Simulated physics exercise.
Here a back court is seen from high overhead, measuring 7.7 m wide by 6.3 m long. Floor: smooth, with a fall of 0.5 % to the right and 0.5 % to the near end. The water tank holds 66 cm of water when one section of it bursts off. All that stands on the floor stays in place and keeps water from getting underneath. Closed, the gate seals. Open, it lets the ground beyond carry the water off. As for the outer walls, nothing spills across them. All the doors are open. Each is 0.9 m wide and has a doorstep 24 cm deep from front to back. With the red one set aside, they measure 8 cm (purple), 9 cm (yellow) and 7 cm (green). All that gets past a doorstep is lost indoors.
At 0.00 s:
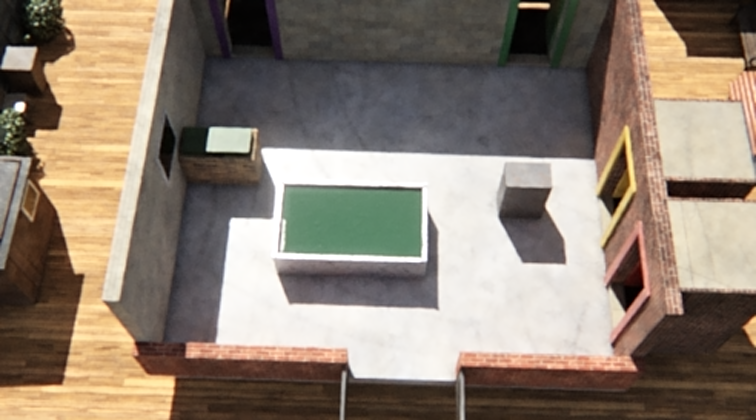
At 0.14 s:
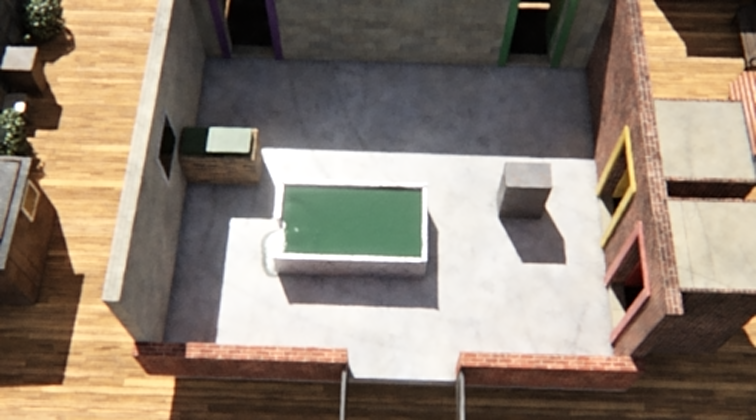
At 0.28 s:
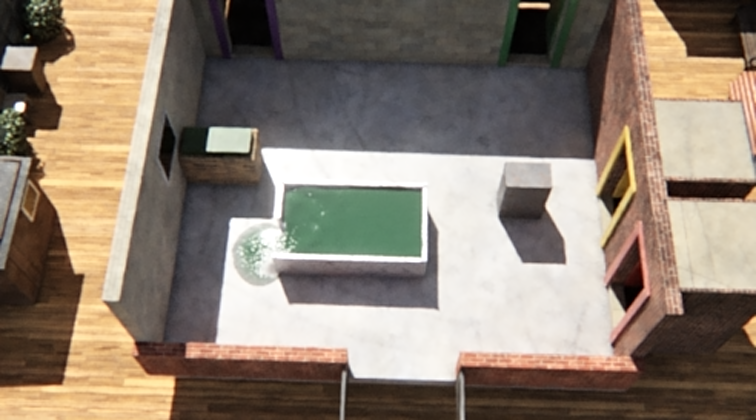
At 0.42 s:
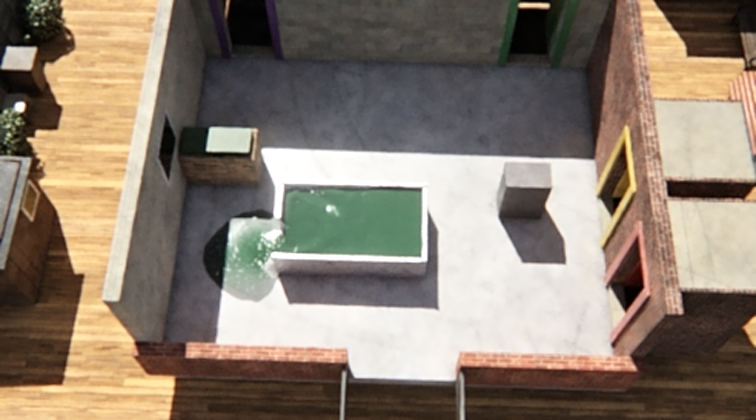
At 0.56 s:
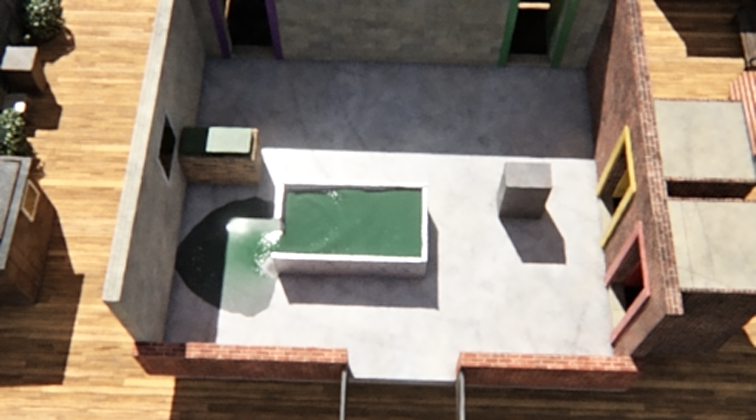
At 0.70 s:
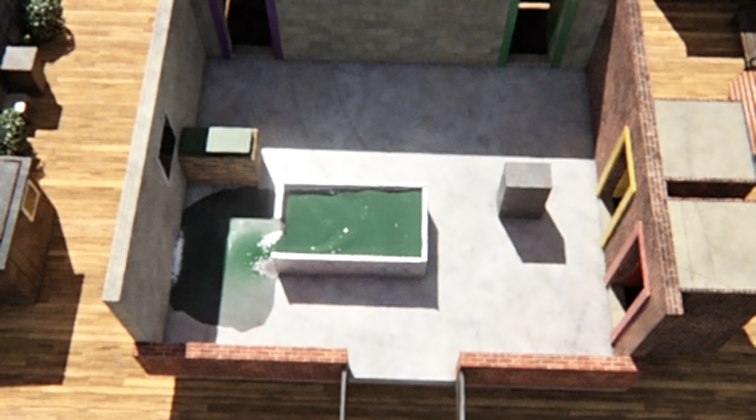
Green water pouring from the left end of a rectangular tank, splashing and spreading across the pale floor of a walled court.
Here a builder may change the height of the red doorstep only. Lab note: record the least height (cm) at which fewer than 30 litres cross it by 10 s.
Least height: 7 cm.
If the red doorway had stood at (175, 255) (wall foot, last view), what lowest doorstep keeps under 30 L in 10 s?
Around 24 cm would do it.
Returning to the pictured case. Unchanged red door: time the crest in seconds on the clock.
Around 9.0 s.
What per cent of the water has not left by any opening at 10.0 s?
Some 98 %.
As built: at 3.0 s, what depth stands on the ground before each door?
Green door 0 cm, red door 0 cm, yellow door 0 cm, purple door 1 cm.
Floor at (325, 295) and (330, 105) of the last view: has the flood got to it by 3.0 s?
Note: Point one reached; point two not yet reached.
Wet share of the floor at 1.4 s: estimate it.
Near 15 per cent of the open floor.
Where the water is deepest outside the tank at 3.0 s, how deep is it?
I'd put it near 32 cm.
After 1.4 s water covers 15 % of the floor, deepest (40 cm) near (161, 357); it has not reached the red door.
After 3.0 s water covers 25 % of the floor, deepest (32 cm) near (161, 357); it has not reached the red door.
After 10.0 s water covers 80 % of the floor, deepest (13 cm) near (161, 357); 11 cm at the red door, 0 litres in over its 19 cm doorstep.
At the red door as built, the water arrived by 5.5 s and peaked near 12 cm at 8.8 s.
With a doorstep of 6 cm, 49 litres would have come in within the 10 s; with 8.5 cm, 15 litres. So under 30 litres takes about 7 cm.
